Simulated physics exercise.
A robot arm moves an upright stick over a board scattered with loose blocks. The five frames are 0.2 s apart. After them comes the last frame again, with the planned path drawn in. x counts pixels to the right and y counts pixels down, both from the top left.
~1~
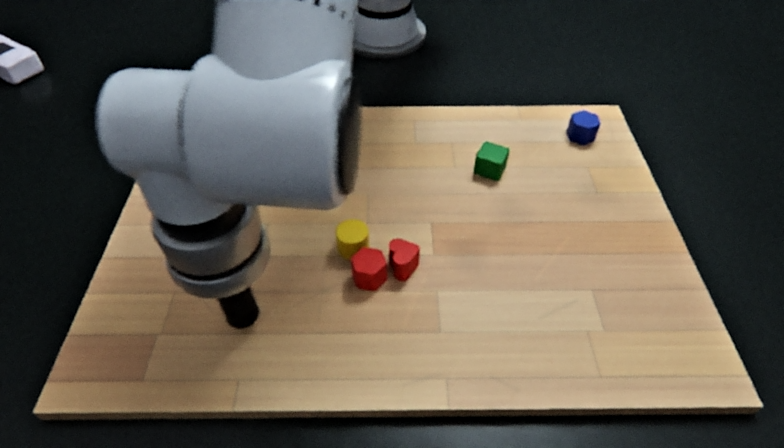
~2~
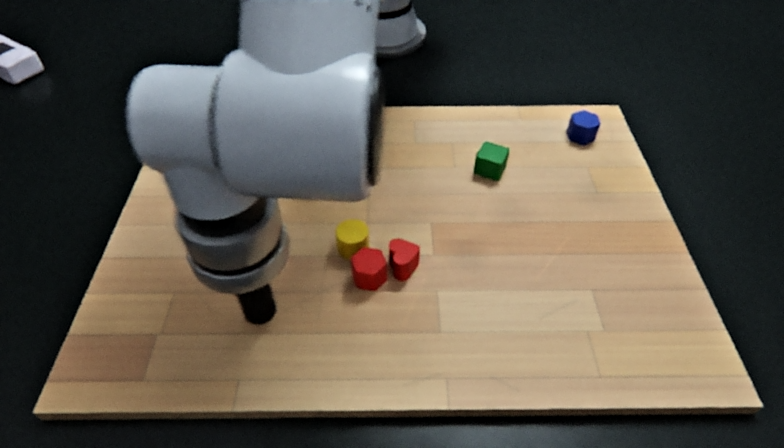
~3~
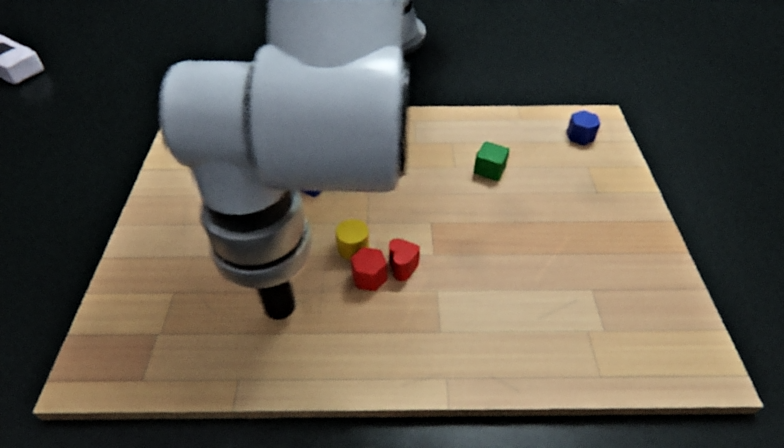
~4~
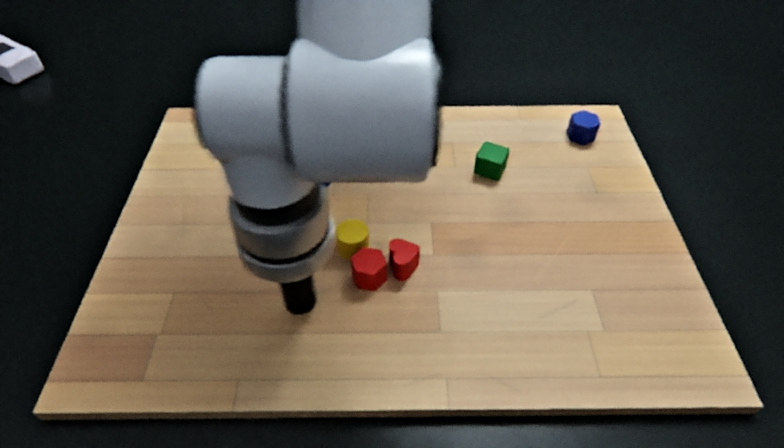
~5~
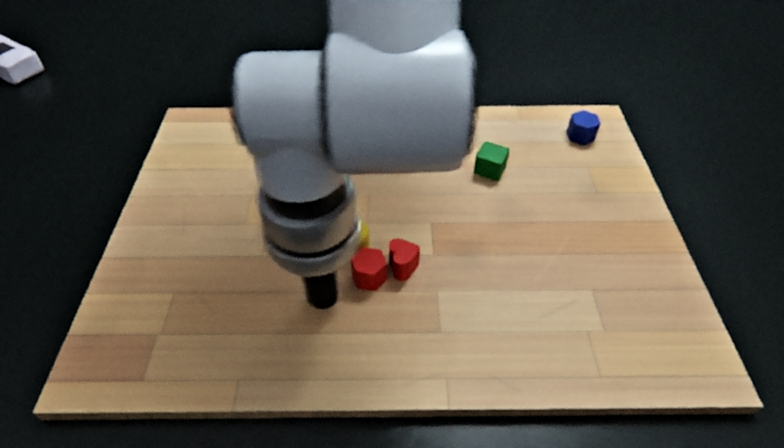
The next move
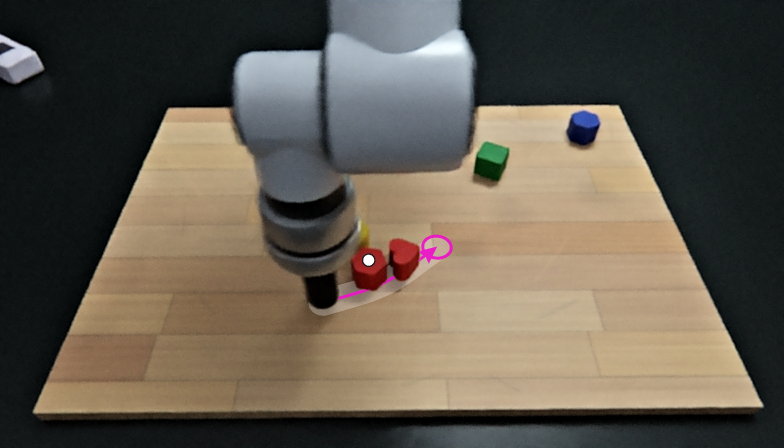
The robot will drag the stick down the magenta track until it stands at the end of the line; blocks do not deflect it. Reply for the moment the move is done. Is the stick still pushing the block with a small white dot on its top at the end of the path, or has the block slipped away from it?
I'd say the block with a small white dot on its top has slipped off and sits beside or behind the stick.
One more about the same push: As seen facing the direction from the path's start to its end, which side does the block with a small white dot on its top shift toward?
Facing from start to end, it will go to the left.
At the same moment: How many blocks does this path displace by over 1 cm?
That makes 2 blocks.
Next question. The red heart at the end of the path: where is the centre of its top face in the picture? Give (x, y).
Just about (455, 211).
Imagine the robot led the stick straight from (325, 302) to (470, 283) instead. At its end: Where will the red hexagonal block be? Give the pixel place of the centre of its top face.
Roughly at (386, 251).
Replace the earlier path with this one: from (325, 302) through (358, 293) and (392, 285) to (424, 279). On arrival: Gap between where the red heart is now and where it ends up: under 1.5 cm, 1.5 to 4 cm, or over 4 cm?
My answer is that it shifts 1.5 to 4 cm.
Drawn move, from (325, 302) by way of (388, 280) to (437, 247); the dot is on the red hexagonal block.
The first path, step by step. One third of the way, stick (369, 283); red hexagonal block (384, 250), turned 30° anticlockwise; red heart (411, 245).
Two thirds of the way, stick (406, 264); red hexagonal block (398, 229), turned 95° anticlockwise; red heart (429, 235), turned 35° clockwise.
At the end, stick (437, 241); yellow circular block still; red hexagonal block (399, 225), turned 110° anticlockwise; red heart (455, 211), turned 15° clockwise.
